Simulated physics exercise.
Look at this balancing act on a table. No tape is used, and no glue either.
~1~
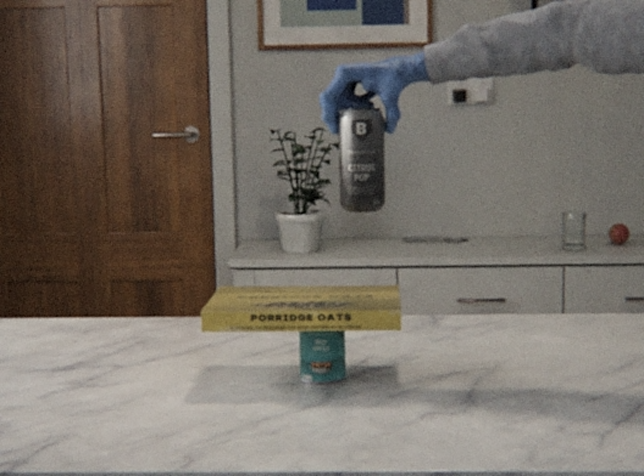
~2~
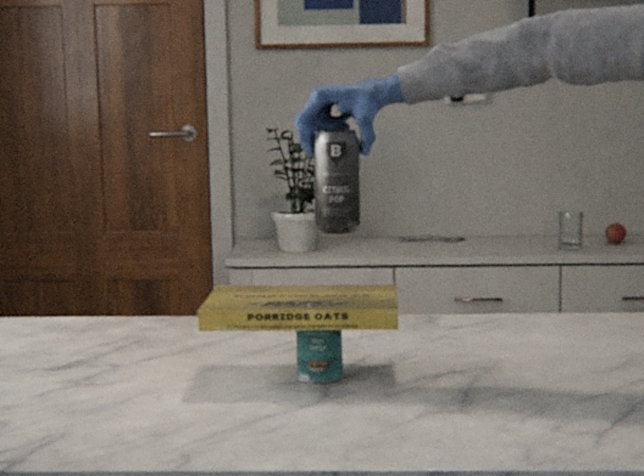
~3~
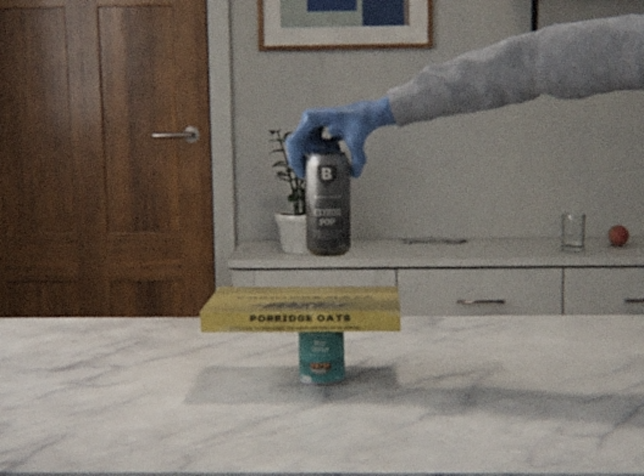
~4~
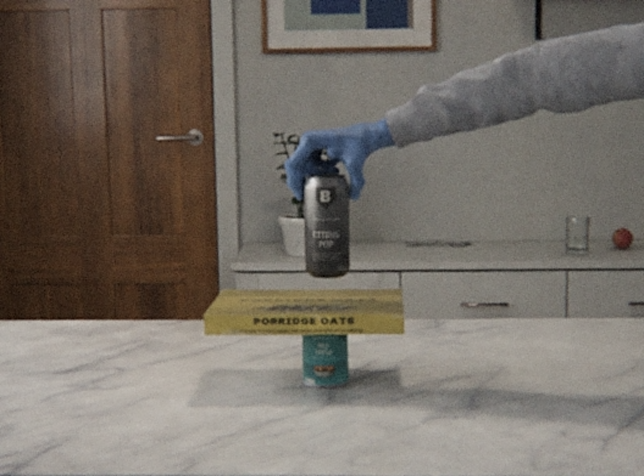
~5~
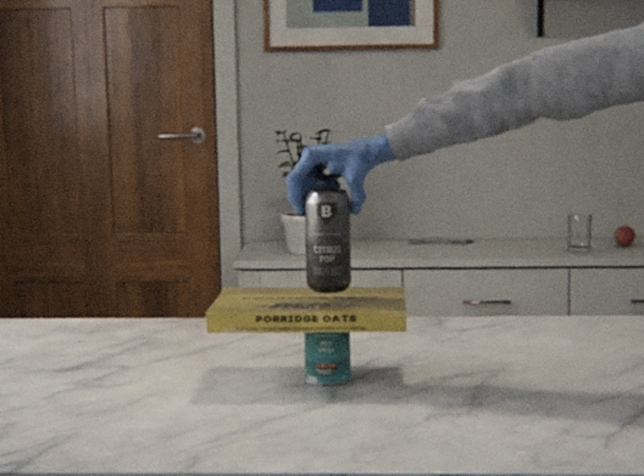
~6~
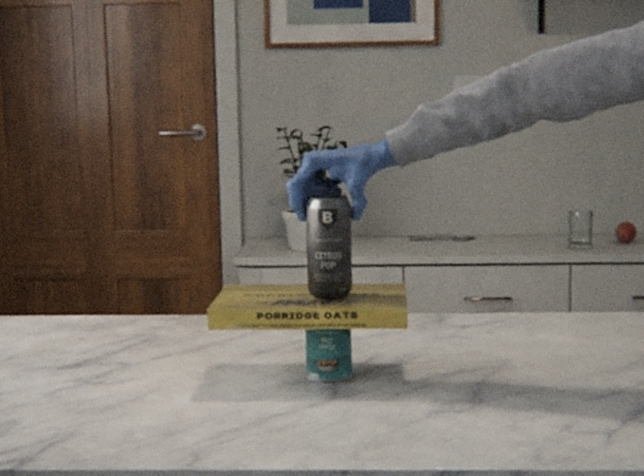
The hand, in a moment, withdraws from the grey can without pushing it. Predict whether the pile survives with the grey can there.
It survives.
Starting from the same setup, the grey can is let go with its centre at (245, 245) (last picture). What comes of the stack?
After that, it tumbles down.
Then, 0.20 s past the last view, nothing moves.
Then, 0.50 s past the last view, grey can resting near (329, 247).
Finally, all 3 still in place. Final places as the last picture's camera would see them, grey can near (329, 247). The stack holds.
